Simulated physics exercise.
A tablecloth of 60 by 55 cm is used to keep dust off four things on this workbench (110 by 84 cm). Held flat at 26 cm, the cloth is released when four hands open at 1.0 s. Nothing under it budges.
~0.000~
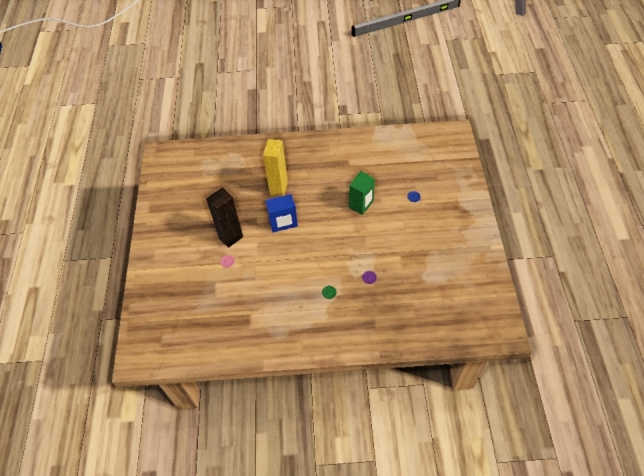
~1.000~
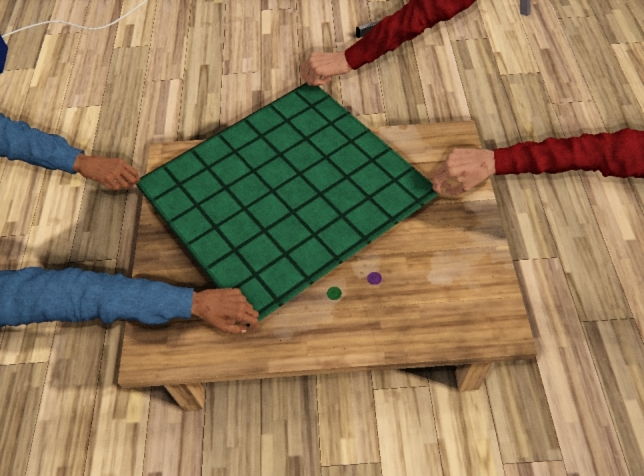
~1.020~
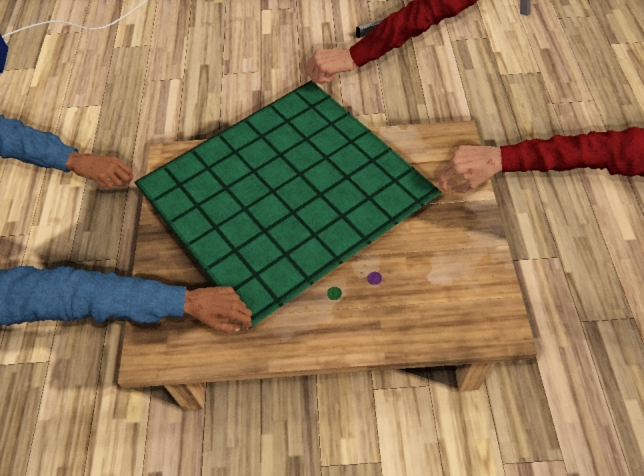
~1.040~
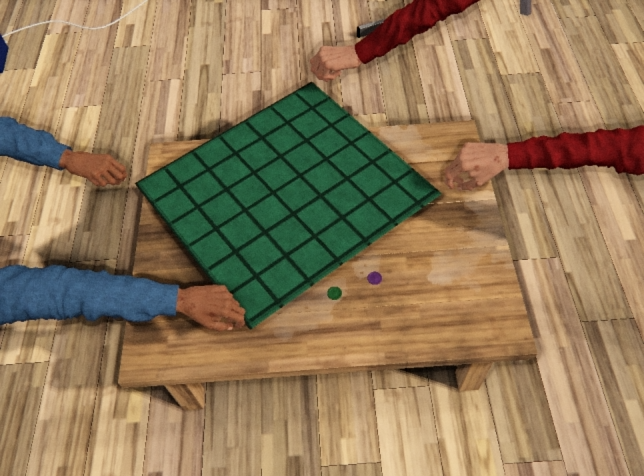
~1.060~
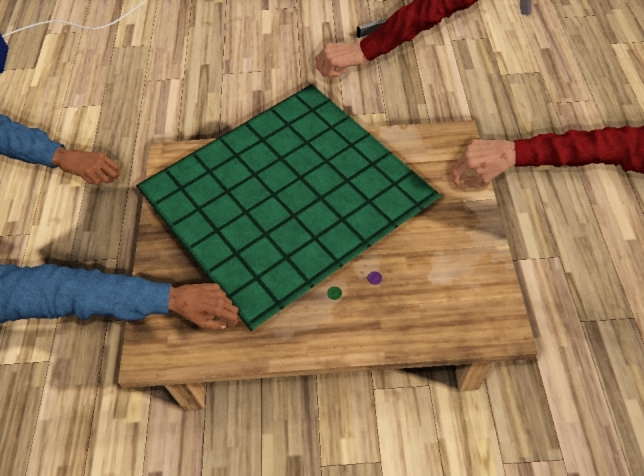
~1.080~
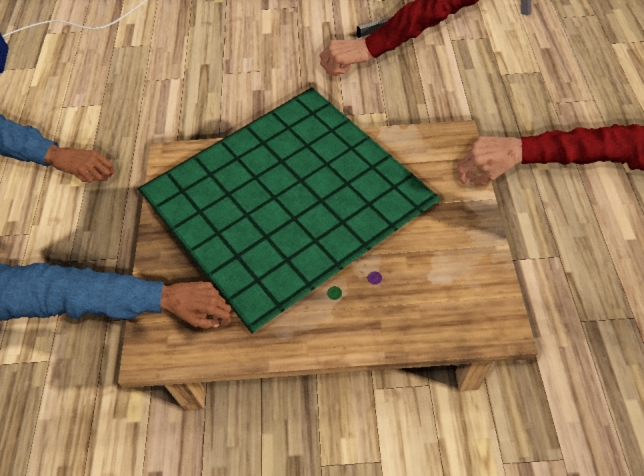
A green checked cloth, held flat by four hands above a wooden table with yellow, black, blue and green blocks and small coloured discs, sinks very slightly as the hands let go and draw back a little from its corners.
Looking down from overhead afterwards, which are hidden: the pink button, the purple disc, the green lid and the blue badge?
Outcome: I expect the pink button to be draped over; I expect the purple disc to stay exposed; I expect the green lid to stay exposed; I expect the blue badge to stay exposed.
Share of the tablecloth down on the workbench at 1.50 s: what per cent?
Roughly 20 per cent.
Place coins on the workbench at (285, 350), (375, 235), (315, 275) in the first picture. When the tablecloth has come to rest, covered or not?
Check, spot by spot: Clear / overlapped / overlapped.
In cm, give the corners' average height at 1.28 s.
I'd guess the corners are around 2 cm high then.
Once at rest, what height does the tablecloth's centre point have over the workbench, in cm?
About 12 cm.
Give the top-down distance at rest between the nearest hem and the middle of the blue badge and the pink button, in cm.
14 cm and 10 cm.
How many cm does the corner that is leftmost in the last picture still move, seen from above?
That corner moves about 14 cm, measured flat, before it rests.
By 1.3 s, 15 % of it is down, spanning 59 by 60 cm, above pink button.
By 1.5 s, 20 % of it is down, spanning 66 by 68 cm, above pink button.
By 1.7 s, 20 % of it is down, spanning 65 by 59 cm, above pink button.
By 1.9 s, 20 % of it is down, spanning 66 by 62 cm, above pink button.
By 2.7 s, 20 % of it is down, spanning 65 by 61 cm, above pink button.
